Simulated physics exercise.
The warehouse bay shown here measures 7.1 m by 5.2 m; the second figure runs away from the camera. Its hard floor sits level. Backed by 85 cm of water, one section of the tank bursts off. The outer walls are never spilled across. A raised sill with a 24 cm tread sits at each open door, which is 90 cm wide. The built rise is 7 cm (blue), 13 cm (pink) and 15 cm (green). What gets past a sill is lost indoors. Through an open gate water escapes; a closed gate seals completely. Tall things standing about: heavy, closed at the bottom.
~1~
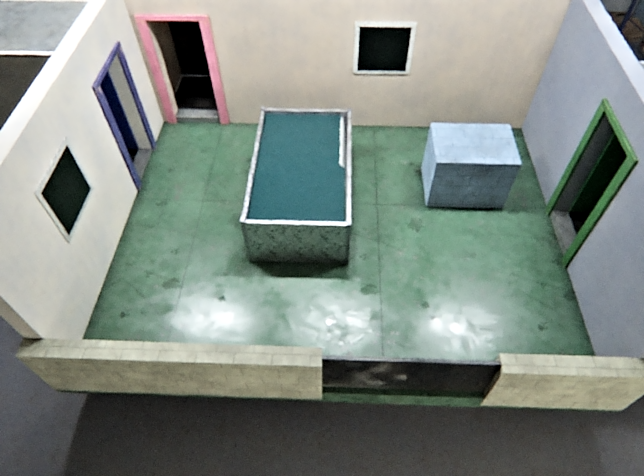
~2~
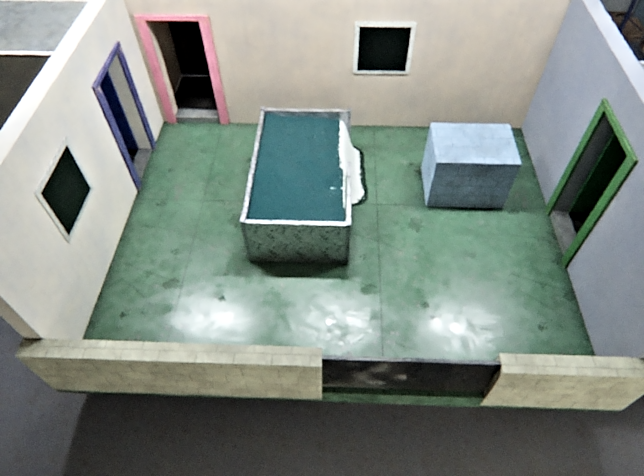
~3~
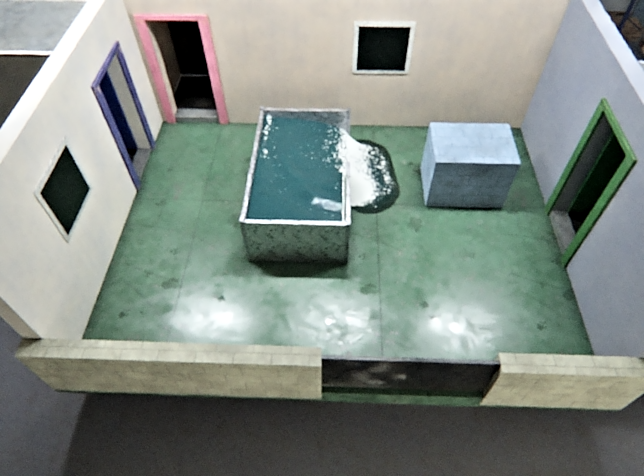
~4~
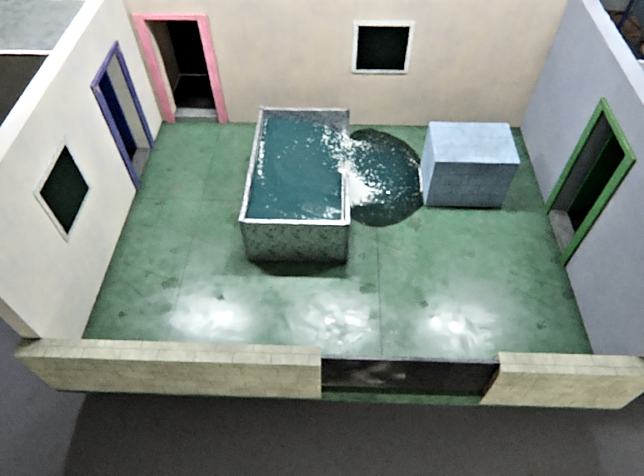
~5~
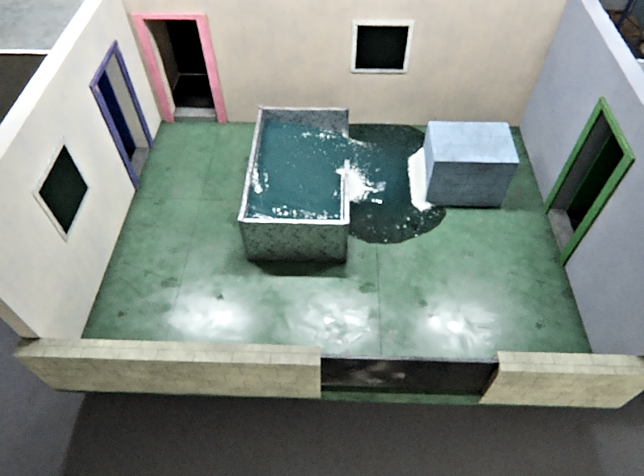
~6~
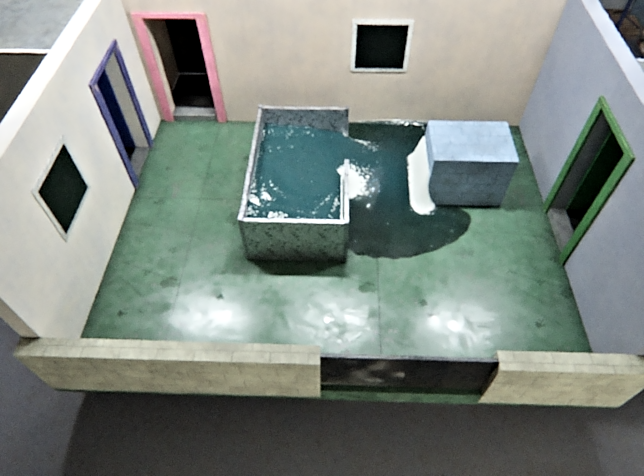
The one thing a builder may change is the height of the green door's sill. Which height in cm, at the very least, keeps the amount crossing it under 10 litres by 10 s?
Close to 11 cm is just enough.
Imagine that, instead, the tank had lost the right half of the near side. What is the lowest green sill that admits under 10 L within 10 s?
Minimum height: Approx. 7.5 cm.
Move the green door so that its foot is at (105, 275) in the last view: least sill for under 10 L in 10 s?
Something near 16 cm.
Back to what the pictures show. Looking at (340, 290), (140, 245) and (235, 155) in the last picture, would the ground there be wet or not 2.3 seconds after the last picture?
Okay, in order that's got wet, stayed dry and finally stayed dry.
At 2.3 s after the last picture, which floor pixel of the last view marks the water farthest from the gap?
Around pixel (597, 381).
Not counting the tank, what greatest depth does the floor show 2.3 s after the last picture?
Roughly 38 cm.
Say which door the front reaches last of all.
The blue door comes last.
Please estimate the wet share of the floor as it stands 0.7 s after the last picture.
Around 25 per cent of the free floor.
Then, 0.7 s after the last picture water covers 25 % of the floor, deepest (58 cm) near (517, 131); it has not reached the green door.
Then, 2.3 s after the last picture water covers 55 % of the floor, deepest (38 cm) near (521, 143); 9 cm at the green door, 0 litres in over its 15 cm sill.
Then, 9.3 s after the last picture water covers 100 % of the floor, deepest (19 cm) near (259, 126); 8 cm at the green door, 0 litres in over its 15 cm sill.
At the green door as built, the water peaked near 16 cm, 3.1 s after the last picture.
Run again over the same 10 s with other heights there, 19 litres in over 9 cm, 4 litres over 12.5 cm. The limit of 10 litres is kept from about 11 cm up.
